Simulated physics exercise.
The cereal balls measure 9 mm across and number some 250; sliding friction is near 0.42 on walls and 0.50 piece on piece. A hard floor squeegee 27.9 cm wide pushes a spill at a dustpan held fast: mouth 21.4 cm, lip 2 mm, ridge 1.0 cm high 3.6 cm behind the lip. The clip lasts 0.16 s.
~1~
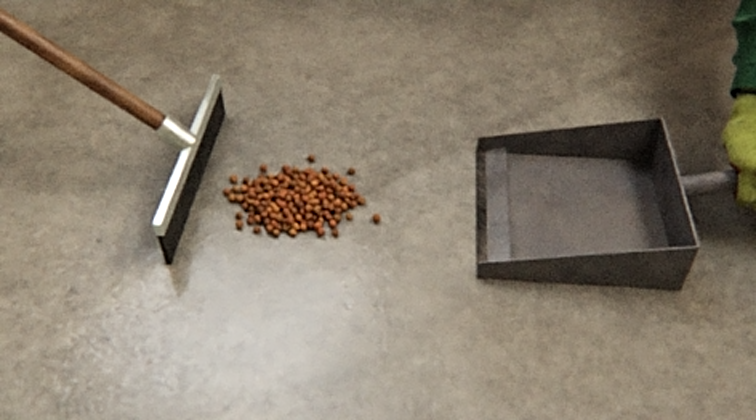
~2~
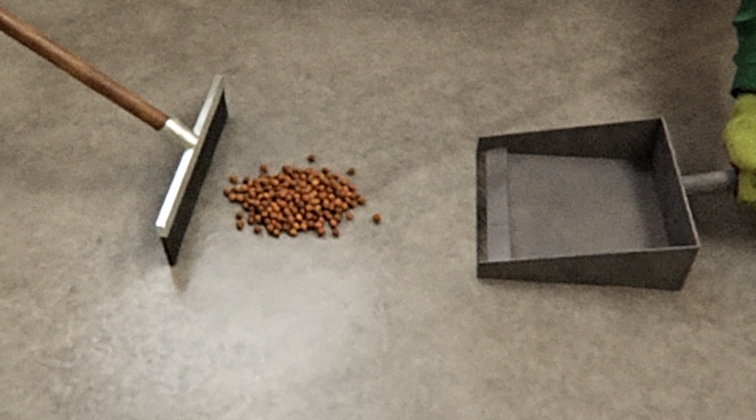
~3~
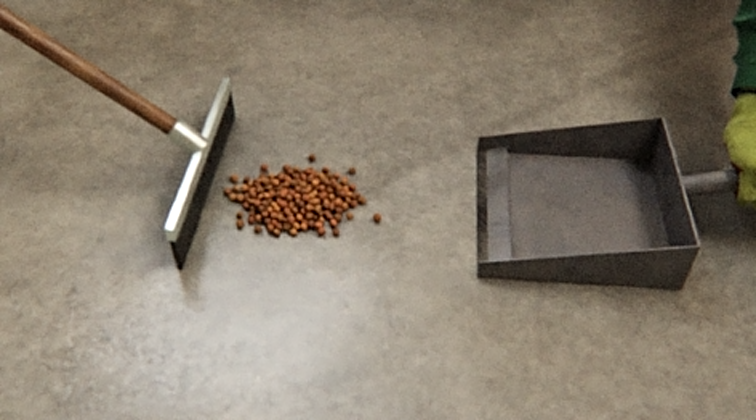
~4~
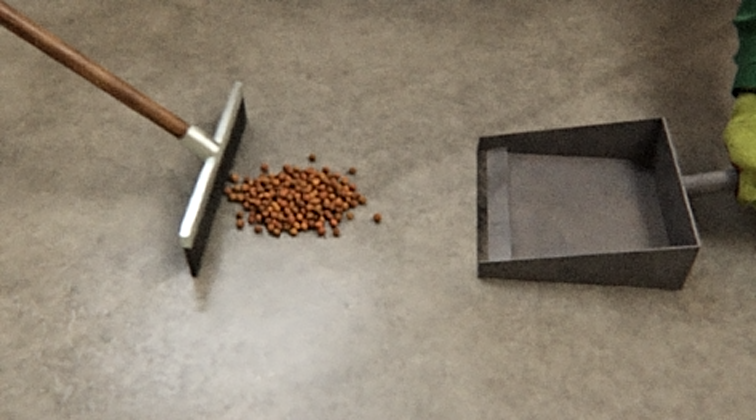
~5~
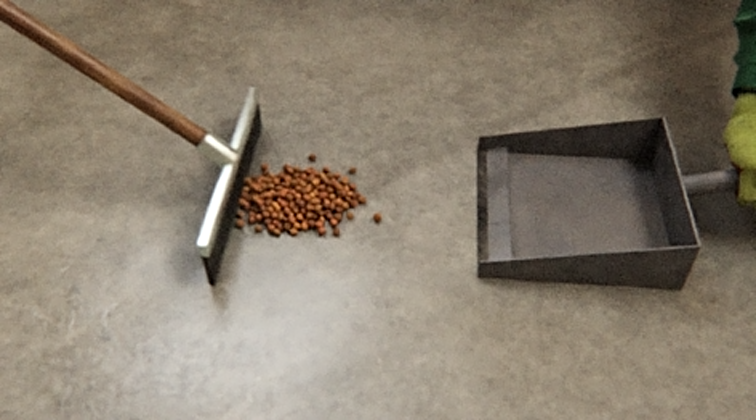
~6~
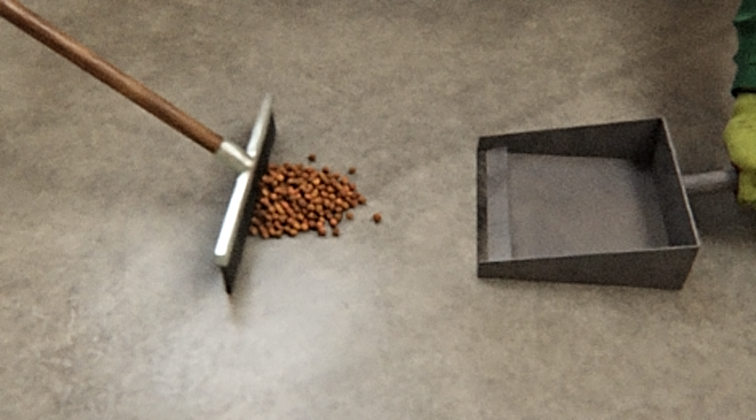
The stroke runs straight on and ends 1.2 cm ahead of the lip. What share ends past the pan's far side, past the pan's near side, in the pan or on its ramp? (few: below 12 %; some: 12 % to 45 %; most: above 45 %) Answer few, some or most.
Far side few, near side some, pan some.
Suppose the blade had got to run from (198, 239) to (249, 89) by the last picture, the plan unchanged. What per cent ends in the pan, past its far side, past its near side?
Pan 55, far 0, near 15.
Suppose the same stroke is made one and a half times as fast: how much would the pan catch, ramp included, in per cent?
Then about 45 per cent.
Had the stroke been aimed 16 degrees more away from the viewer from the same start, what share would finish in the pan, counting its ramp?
In that case some 70 per cent.
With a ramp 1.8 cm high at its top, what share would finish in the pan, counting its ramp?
Then about 35 per cent.
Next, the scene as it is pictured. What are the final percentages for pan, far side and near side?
Far side 5, near side 25, pan 40.
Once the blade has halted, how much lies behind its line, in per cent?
About 15 per cent.
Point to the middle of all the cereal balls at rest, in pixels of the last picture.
At about (494, 242).
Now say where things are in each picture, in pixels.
In the first frame, blade from (160, 230) to (217, 83), moved 0.0 cm, 0 of the pieces shifted so far; middle of the pieces at (300, 194); pan at (586, 216).
In the second frame, blade from (163, 231) to (220, 84), moved 0.4 cm, 0 of the pieces shifted so far; middle of the pieces at (300, 194).
In the third frame, blade from (172, 235) to (227, 86), moved 1.6 cm, 0 of the pieces shifted so far; middle of the pieces at (300, 194).
In the fourth frame, blade from (186, 241) to (239, 91), moved 3.6 cm, 0 of the pieces shifted so far; middle of the pieces at (301, 194).
In the fifth frame, blade from (204, 250) to (255, 96), moved 6.1 cm, 19 of the pieces shifted so far; middle of the pieces at (301, 193).
In the sixth frame, blade from (222, 259) to (270, 102), moved 8.5 cm, 116 of the pieces shifted so far; middle of the pieces at (304, 193); pan at (587, 215).
Then, 0.19 s after the last picture, middle of the blade 14 cm from the lip; 0 % over the lip, far side 0 %, near side 5 %.
Then, 0.32 s after the last picture, middle of the blade 5 cm from the lip; 0 % over the lip, far side 5 %, near side 25 %.
Then, 0.58 s after the last picture, middle of the blade 1 cm from the lip; 40 % over the lip, far side 5 %, near side 25 %.
In the end, far side 5 %, near side 25 %, pan 40 %, in front of the lip or behind the blade 30 %.
